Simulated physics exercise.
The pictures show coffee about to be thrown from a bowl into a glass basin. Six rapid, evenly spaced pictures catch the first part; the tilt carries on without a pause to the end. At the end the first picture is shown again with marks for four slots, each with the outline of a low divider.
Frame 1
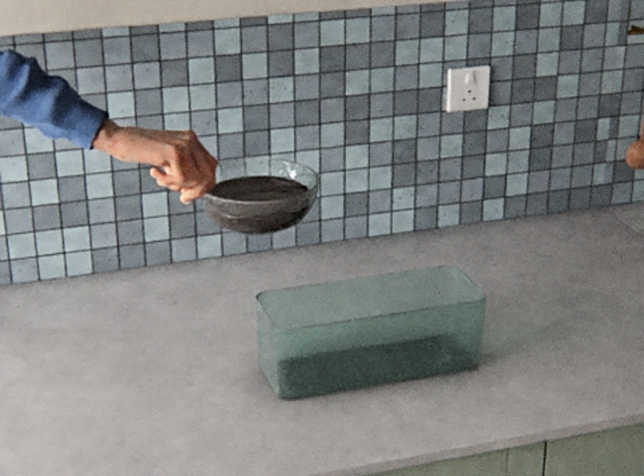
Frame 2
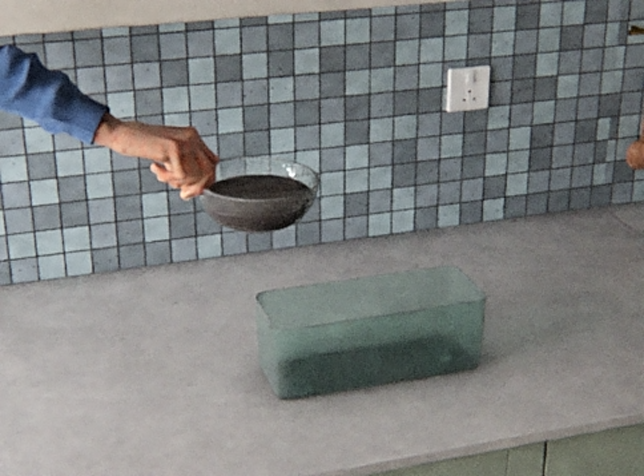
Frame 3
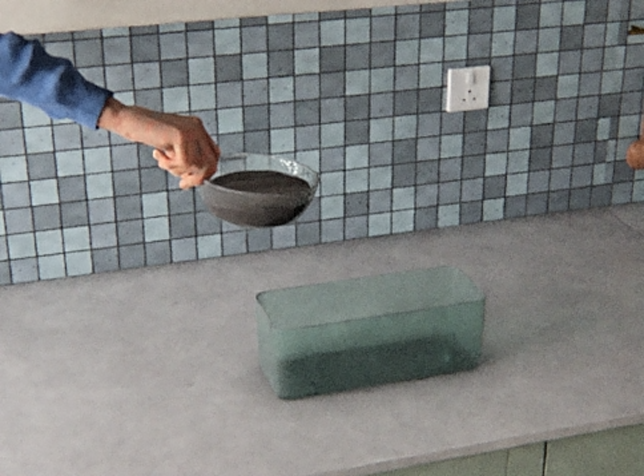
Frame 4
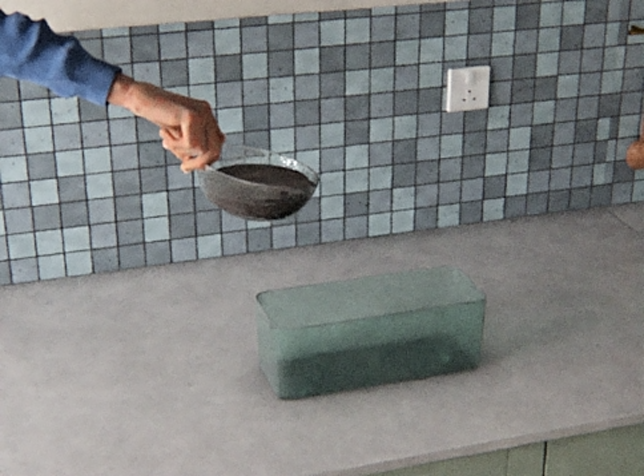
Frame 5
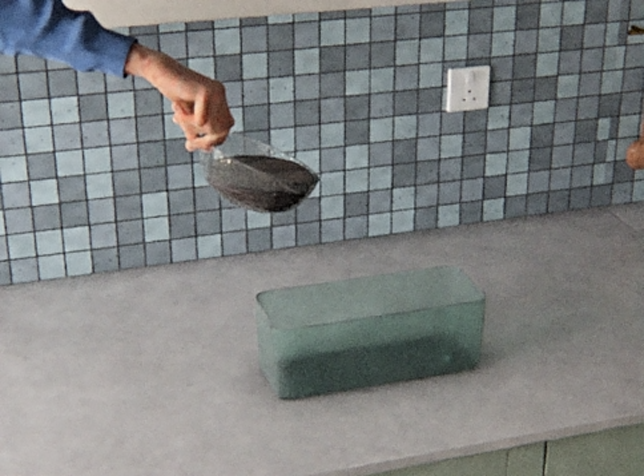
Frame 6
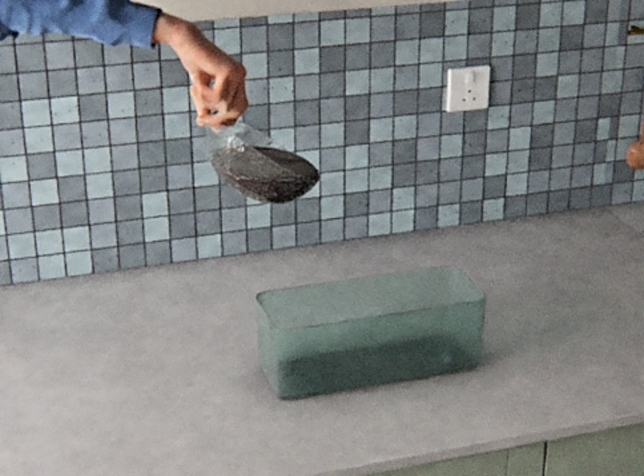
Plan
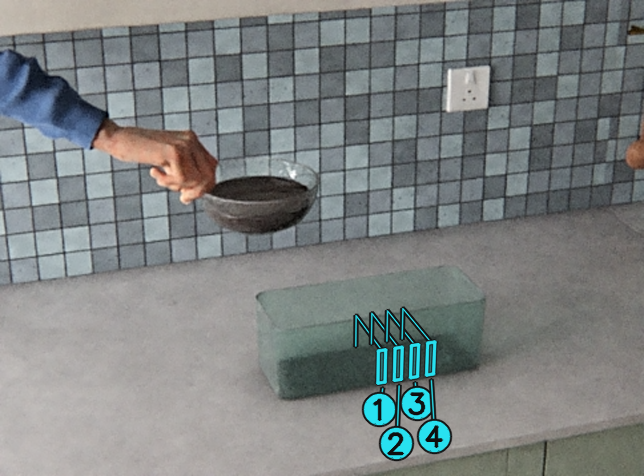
A hand tilts a glass bowl of dark coffee rightward until some reaches over the lip.
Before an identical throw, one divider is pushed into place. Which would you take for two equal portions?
I would pick place 3.
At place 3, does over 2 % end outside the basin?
Yes.
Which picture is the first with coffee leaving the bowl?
Picture 6.
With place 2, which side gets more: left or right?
The right one.
On the marked copy, 1 at (382, 388); 2 at (399, 385); 3 at (415, 382); 4 at (431, 380).
For place 1, about 20 % ends left of the wall and 73 % right of it; 7 % is lost outside.
For place 2, about 29 % ends left of the wall and 66 % right of it; 5 % is lost outside.
For place 3, about 46 % ends left of the wall and 47 % right of it; 7 % is lost outside.
For place 4, about 77 % ends left of the wall and 17 % right of it; 6 % is lost outside.
